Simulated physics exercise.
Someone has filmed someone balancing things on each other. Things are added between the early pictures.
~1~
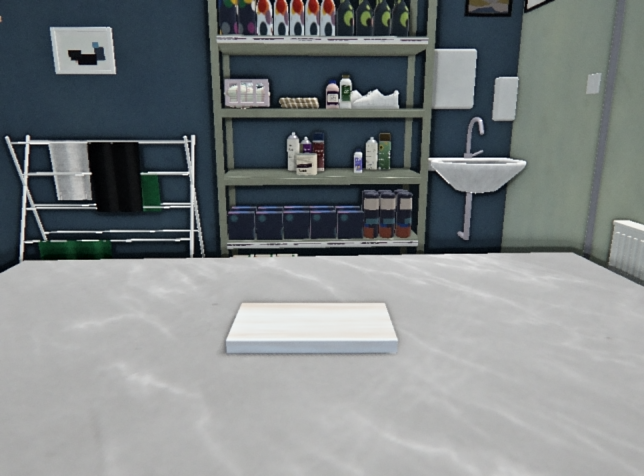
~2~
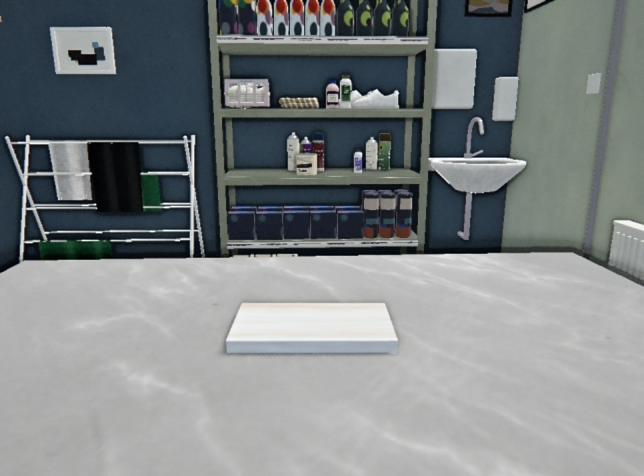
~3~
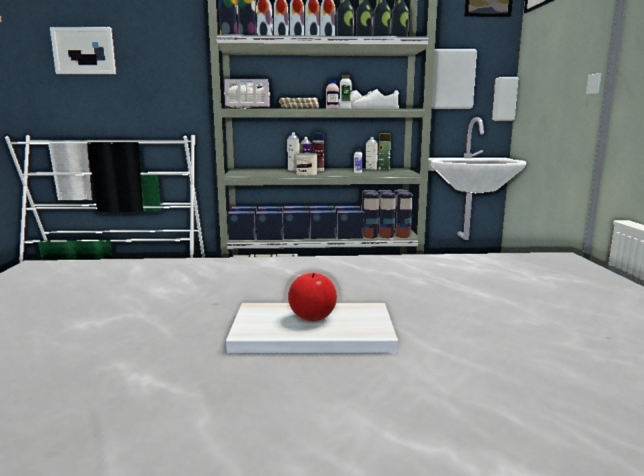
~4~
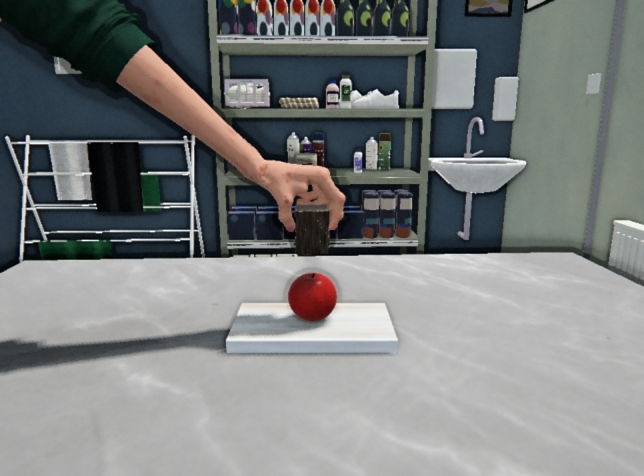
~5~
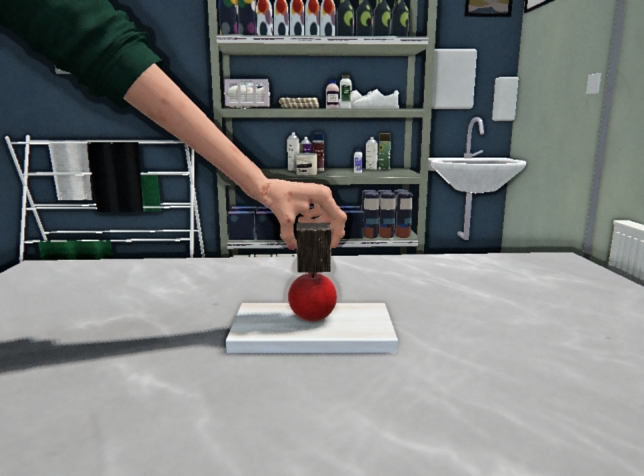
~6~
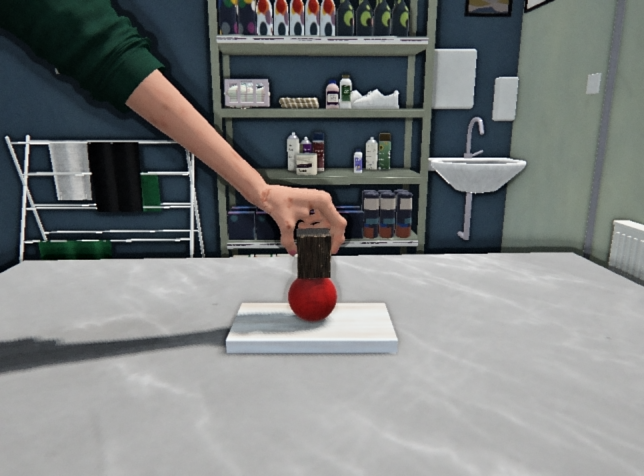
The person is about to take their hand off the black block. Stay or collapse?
Here the pile gives way.
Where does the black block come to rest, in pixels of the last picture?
Near (403, 308).
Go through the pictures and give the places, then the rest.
In the first picture, the last thing is not in view yet.
In the second picture, the last thing is not in view yet.
In the third picture, the last thing is not in view yet; red apple (312, 297).
The fourth picture shows on its way; black block (312, 229); red apple (312, 297).
The fifth picture shows on its way; black block (313, 247); red apple (312, 297).
The sixth picture shows in place under the hand; black block (313, 253); red apple (312, 297).
Then, 0.60 s past the last view, black block rocked 57° from its first pose near (351, 265).
Then, 0.80 s past the last view, black block now fallen.
Finally, fallen, black block; the other 2 still in place. Final places as the last picture's camera would see them, black block near (403, 308). The pile loses its balance.
